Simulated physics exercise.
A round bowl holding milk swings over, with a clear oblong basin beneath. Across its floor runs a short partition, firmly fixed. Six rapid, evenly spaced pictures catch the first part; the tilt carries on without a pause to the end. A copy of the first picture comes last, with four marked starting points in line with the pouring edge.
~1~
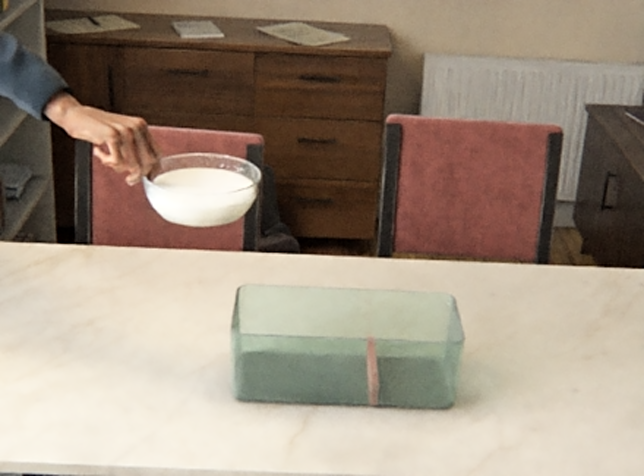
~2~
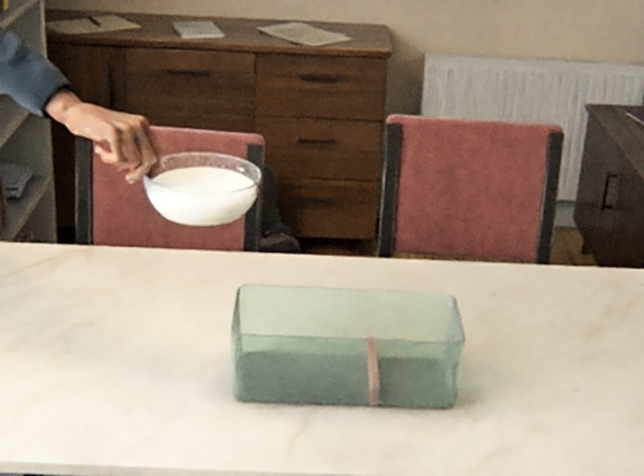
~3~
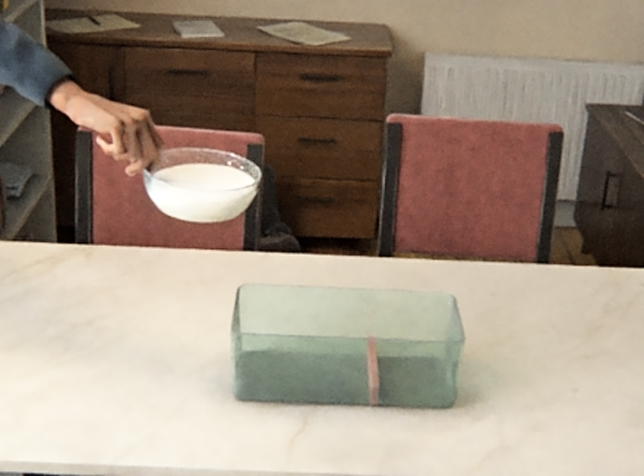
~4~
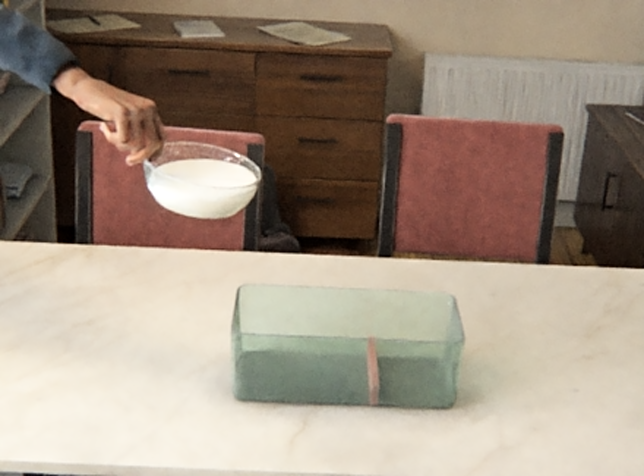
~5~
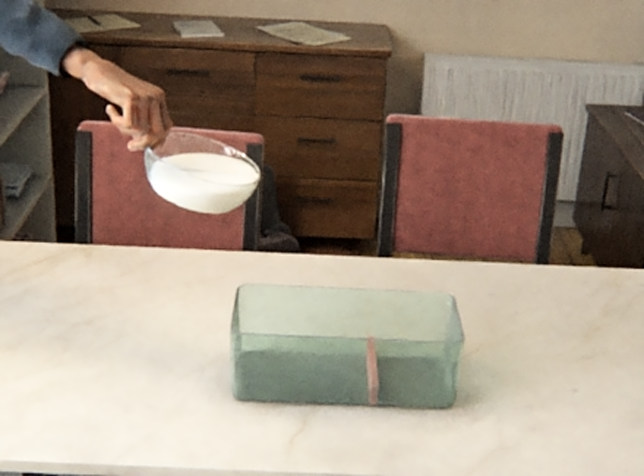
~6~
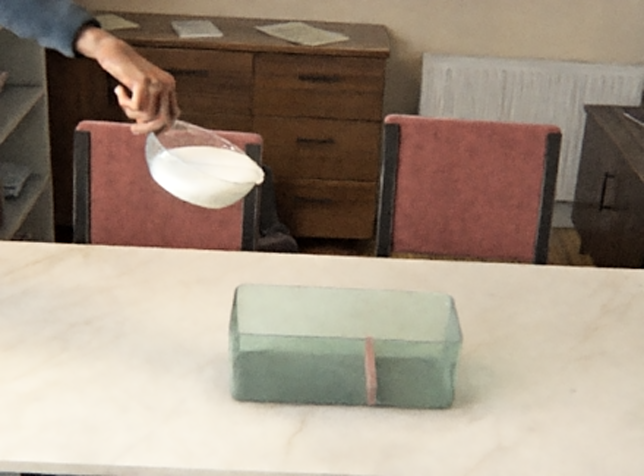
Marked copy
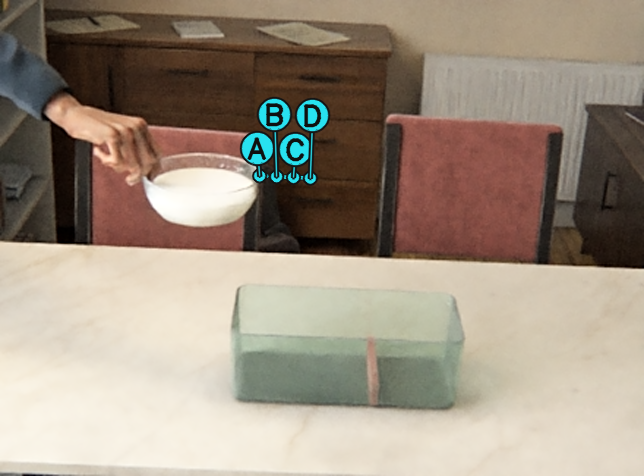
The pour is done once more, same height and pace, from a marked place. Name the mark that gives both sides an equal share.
Choose C.
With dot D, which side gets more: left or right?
The right one.
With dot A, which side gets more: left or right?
The left side.
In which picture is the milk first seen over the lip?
Picture 6.
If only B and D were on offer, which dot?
The answer is D.
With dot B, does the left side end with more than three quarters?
Yes, it does.
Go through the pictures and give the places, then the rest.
Upright, lip at (259, 175); basin from (232, 397) to (455, 406); top of the wall at (373, 359); nothing has left yet.
Upright, lip at (259, 176); nothing has left yet.
Tipped about 4°, lip at (259, 175); nothing has left yet.
Tipped about 9°, lip at (259, 175); nothing has left yet.
Tipped about 16°, lip at (259, 175); nothing has left yet.
Tipped about 24°, lip at (257, 175); milk is over the lip, down to (257, 175).
On the marked copy, A at (259, 175); B at (276, 176); C at (293, 177); D at (310, 178).
If A is chosen, about 87 % ends left of the wall and 12 % right of it.
If B is chosen, about 84 % ends left of the wall and 14 % right of it.
If C is chosen, about 49 % ends left of the wall and 48 % right of it; 3 % is lost outside.
If D is chosen, about 28 % ends left of the wall and 70 % right of it.
